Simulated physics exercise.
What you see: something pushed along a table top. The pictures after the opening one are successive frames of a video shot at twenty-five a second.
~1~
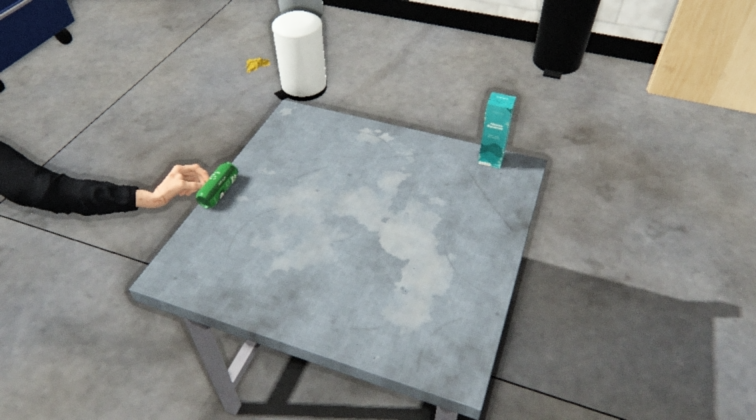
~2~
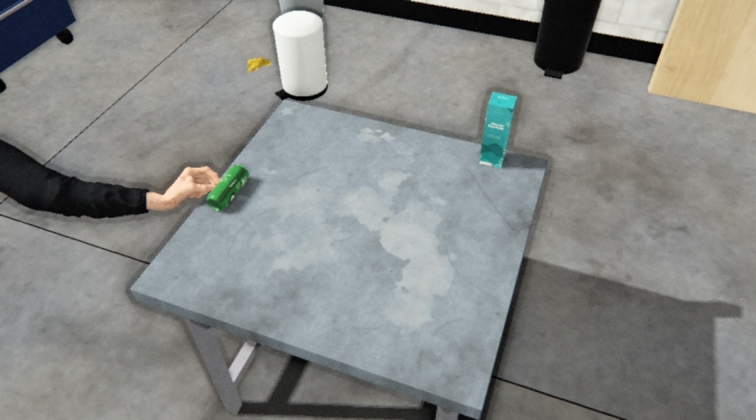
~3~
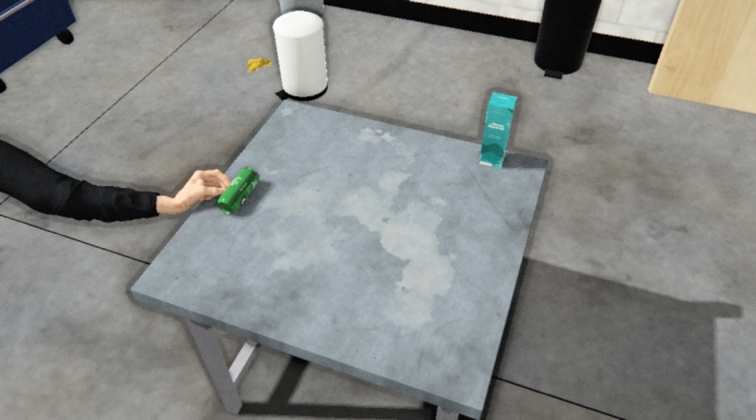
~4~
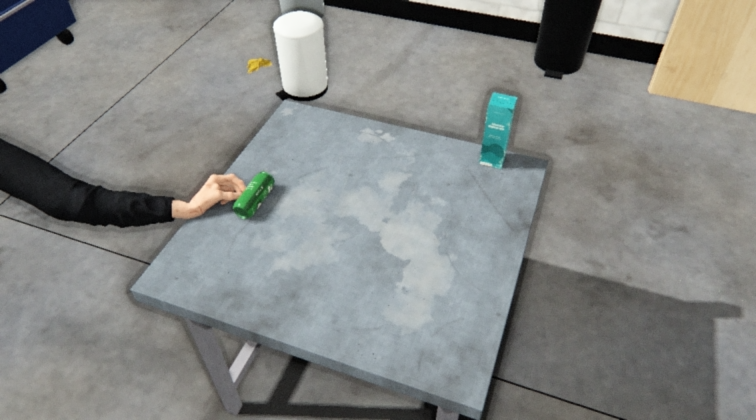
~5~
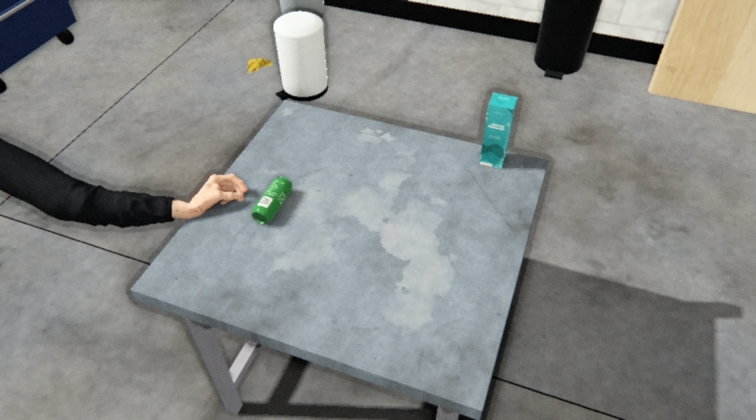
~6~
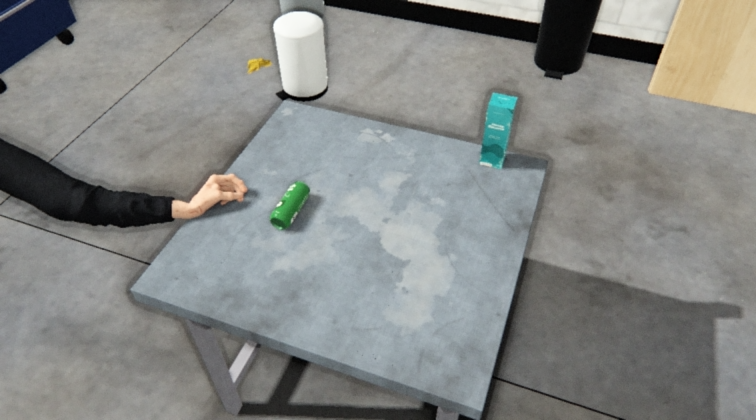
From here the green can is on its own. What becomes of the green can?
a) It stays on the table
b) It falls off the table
Option b: It falls off the table.
Then, 0.20 s on from there, green can shifted well along near (382, 231).
Then, 0.50 s on from there, green can now off the table.
Then, 0.90 s on from there, things are still on the move.
In the end, off the table, green can.
